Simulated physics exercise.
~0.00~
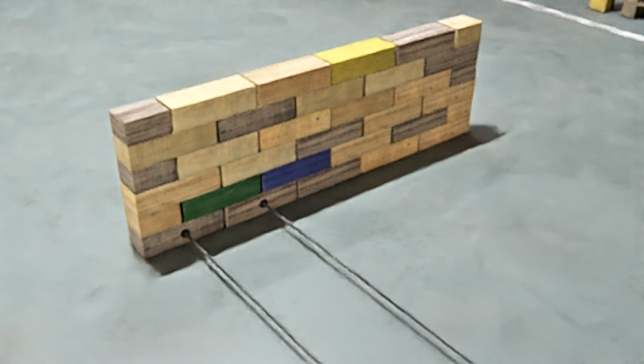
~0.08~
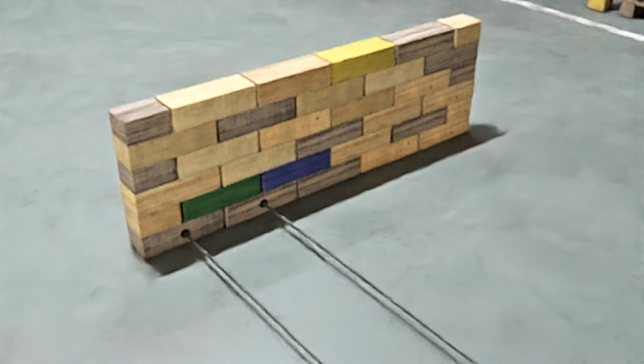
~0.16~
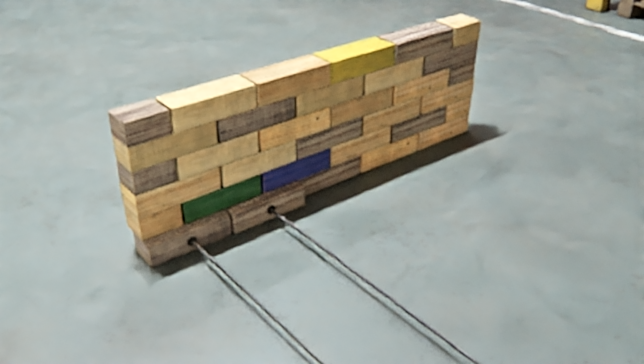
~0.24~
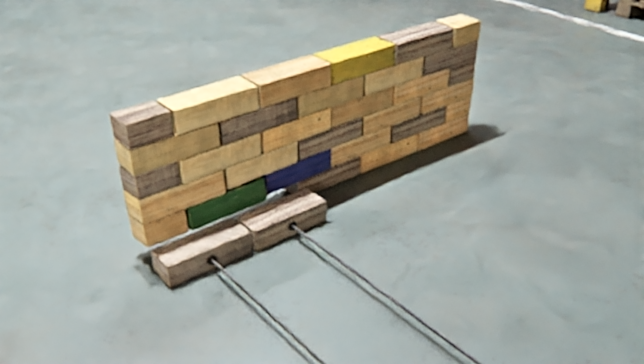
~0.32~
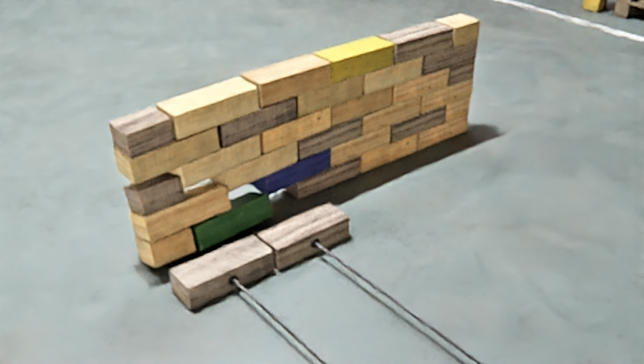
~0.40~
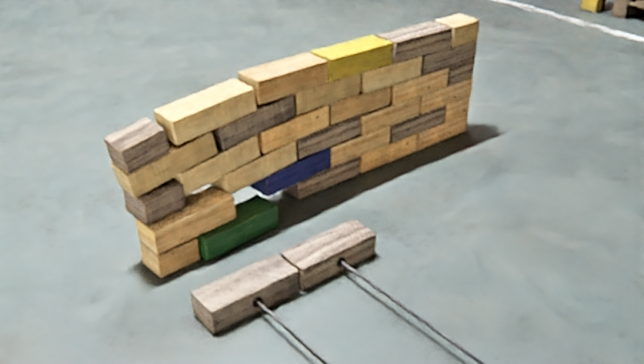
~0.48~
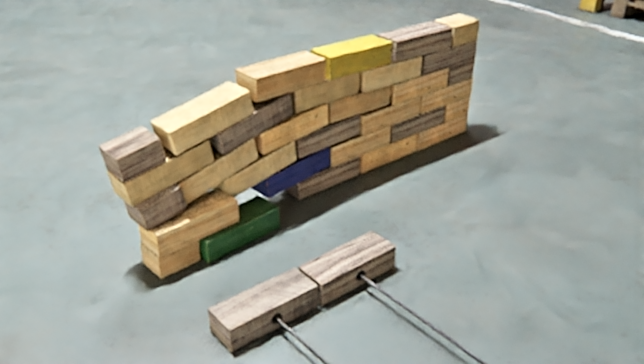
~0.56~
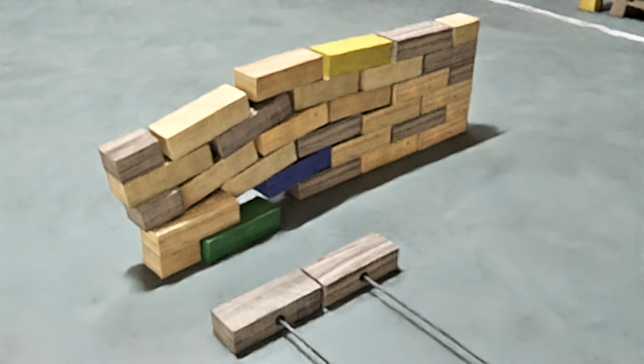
On a smooth grey floor, seen from above and at an angle, stands a free wall of stacked wooden blocks, pale and dark brown, with a yellow one on top and green and blue ones low down. Two thin rods reach from the lower right to two dark neighbouring blocks in the bottom row. The rods draw the pair straight out toward the lower right. The green block drops and tilts, and the left end of the wall sags, its blocks slanting and gaps opening. The pair stops well clear, while the blue block stays up, slightly tilted, and the right side stands.
